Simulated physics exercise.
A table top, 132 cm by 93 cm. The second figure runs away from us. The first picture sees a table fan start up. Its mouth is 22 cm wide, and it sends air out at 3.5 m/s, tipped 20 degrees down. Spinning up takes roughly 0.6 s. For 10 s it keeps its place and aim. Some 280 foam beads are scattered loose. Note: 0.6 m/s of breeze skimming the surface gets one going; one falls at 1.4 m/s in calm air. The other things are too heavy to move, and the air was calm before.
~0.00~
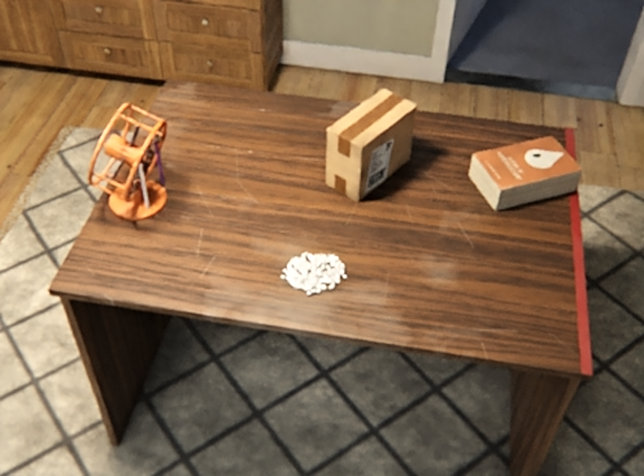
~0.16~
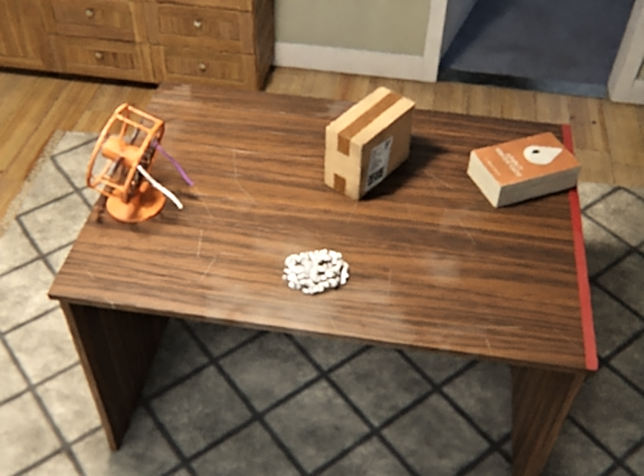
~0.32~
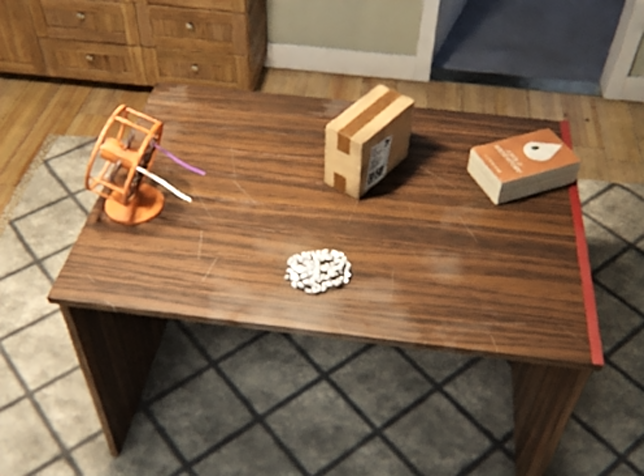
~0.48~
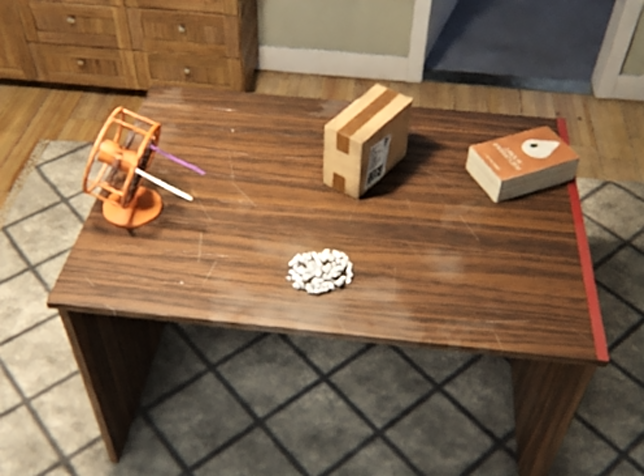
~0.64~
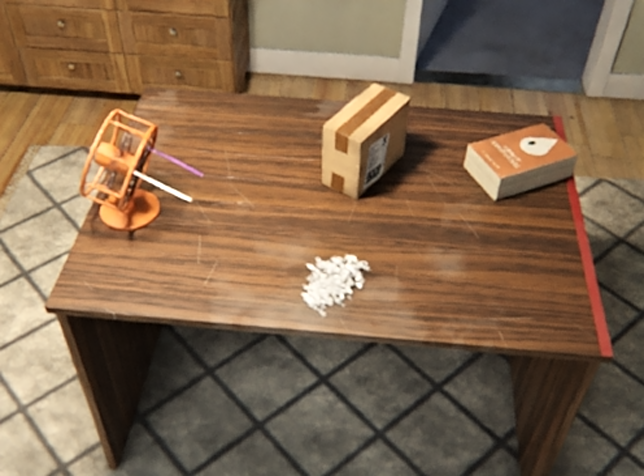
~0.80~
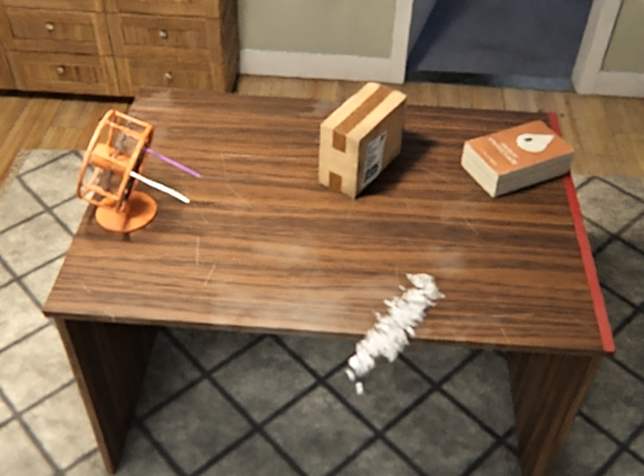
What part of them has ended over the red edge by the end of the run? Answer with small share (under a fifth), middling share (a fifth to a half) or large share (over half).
A small share.
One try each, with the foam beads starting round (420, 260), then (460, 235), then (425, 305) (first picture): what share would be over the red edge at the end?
About 100, 70 and 30 in a hundred, in that order.
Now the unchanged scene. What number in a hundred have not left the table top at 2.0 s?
About 0 per cent remain.
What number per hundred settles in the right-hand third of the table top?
0 %.
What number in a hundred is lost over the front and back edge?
About 100 per cent front and 0 per cent back.
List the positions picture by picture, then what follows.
In the first picture, the middle of the foam beads is near (314, 274), none has stirred yet and the mouth of the table fan is at (128, 153).
In the second picture, the middle of the foam beads is near (316, 272), none has stirred yet and the red edge is centred on (582, 229).
In the third picture, the middle of the foam beads is near (318, 271), none has stirred yet, the top of a box is at (371, 112) and the top of a book is at (526, 154).
In the fourth picture, the middle of the foam beads is near (320, 272) and none has stirred yet.
In the fifth picture, the middle of the foam beads is near (332, 282), the farthest in sight from the table fan is at (359, 287) and about 85 % have left their places.
In the sixth picture, the middle of the foam beads is near (395, 320), the farthest in sight from the table fan is at (439, 295) and all have left their places.
After 2.0 s, 0 % are on the move or not yet settled, 2 % are over the red edge.
After 3.2 s, 0 % are on the move or not yet settled, 2 % are over the red edge.
After 5.5 s, 0 % are on the move or not yet settled, 2 % are over the red edge.
After 10.0 s, at the end, 2 % are over the red edge.
